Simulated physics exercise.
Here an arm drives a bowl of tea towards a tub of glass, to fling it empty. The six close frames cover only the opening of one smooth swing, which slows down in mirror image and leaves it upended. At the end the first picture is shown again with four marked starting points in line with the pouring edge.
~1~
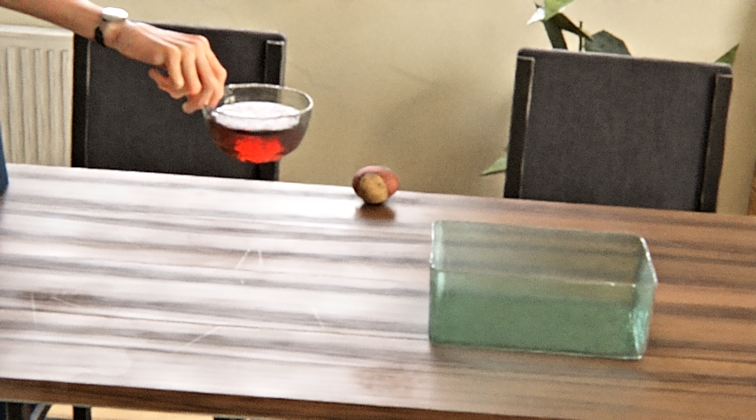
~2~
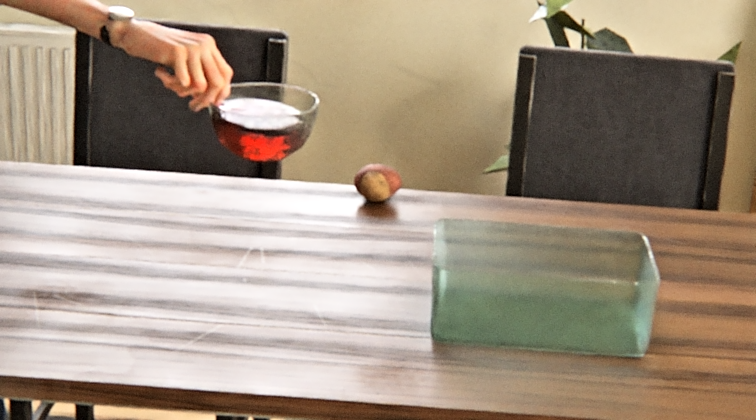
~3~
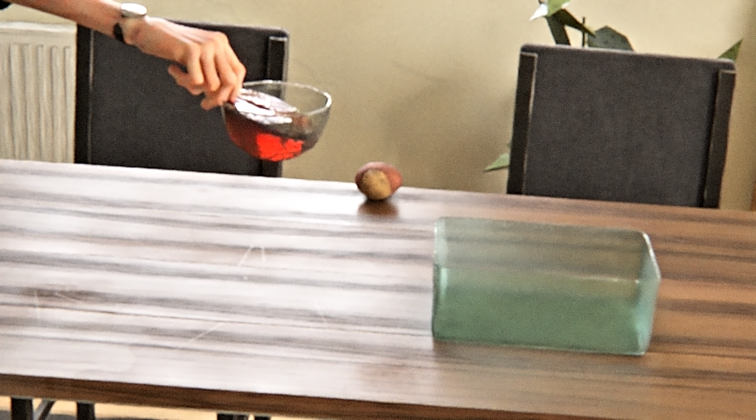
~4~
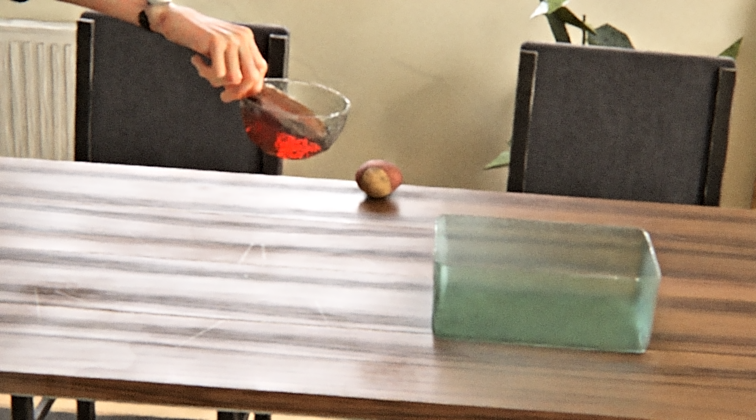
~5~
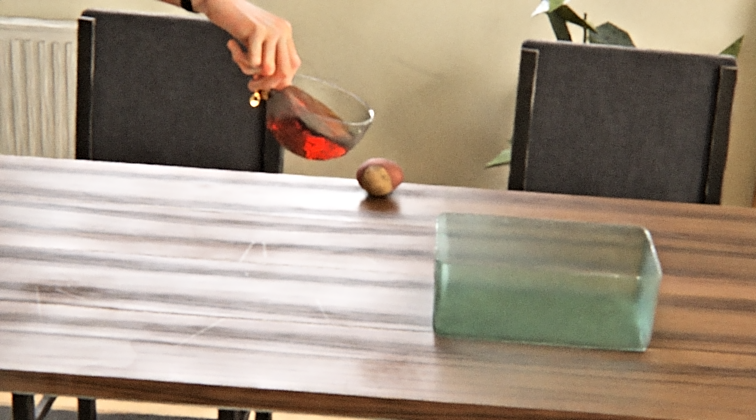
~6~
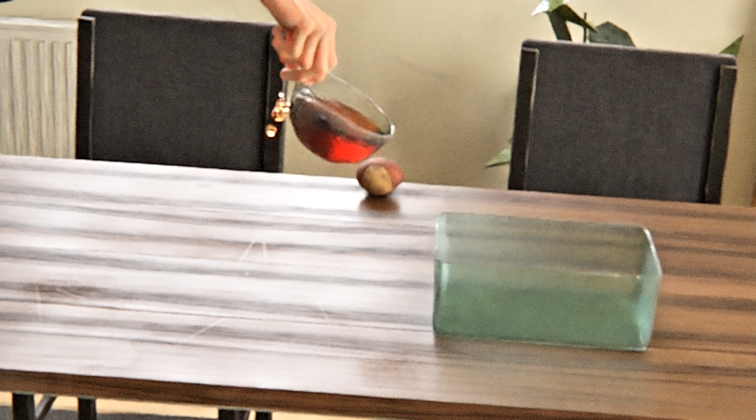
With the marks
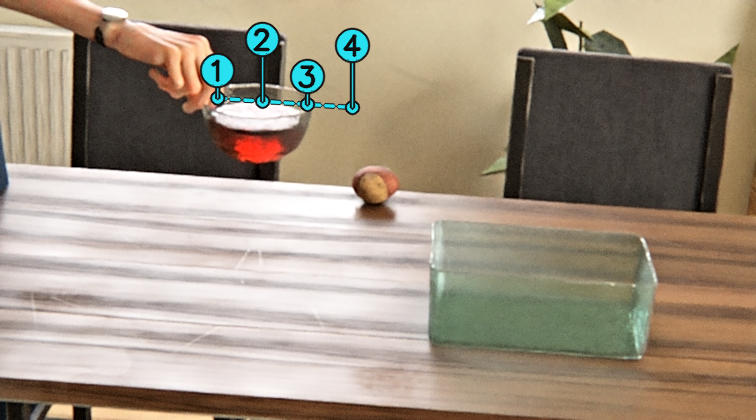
At a dining table, a hand carries a glass bowl of red tea rightward, tilting it as drops slip over the rim.
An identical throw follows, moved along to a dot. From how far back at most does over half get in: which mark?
Use dot 2.
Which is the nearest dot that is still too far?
That would be 1.
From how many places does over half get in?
Three of the four.
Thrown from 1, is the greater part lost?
Yes.
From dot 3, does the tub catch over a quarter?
Yes, clearly.
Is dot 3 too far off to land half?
No, that is safe.
In cyan, 1 at (217, 98); 2 at (262, 101); 3 at (307, 104); 4 at (352, 107).
Choosing 1, about 28 % lands in the tub, 66 % falls short and 6 % goes beside or beyond.
Choosing 2, about 68 % lands in the tub, 25 % falls short and 7 % goes beside or beyond.
Choosing 3, about 83 % lands in the tub, 8 % falls short and 10 % goes beside or beyond.
Choosing 4, about 83 % lands in the tub, 5 % falls short and 12 % goes beside or beyond.
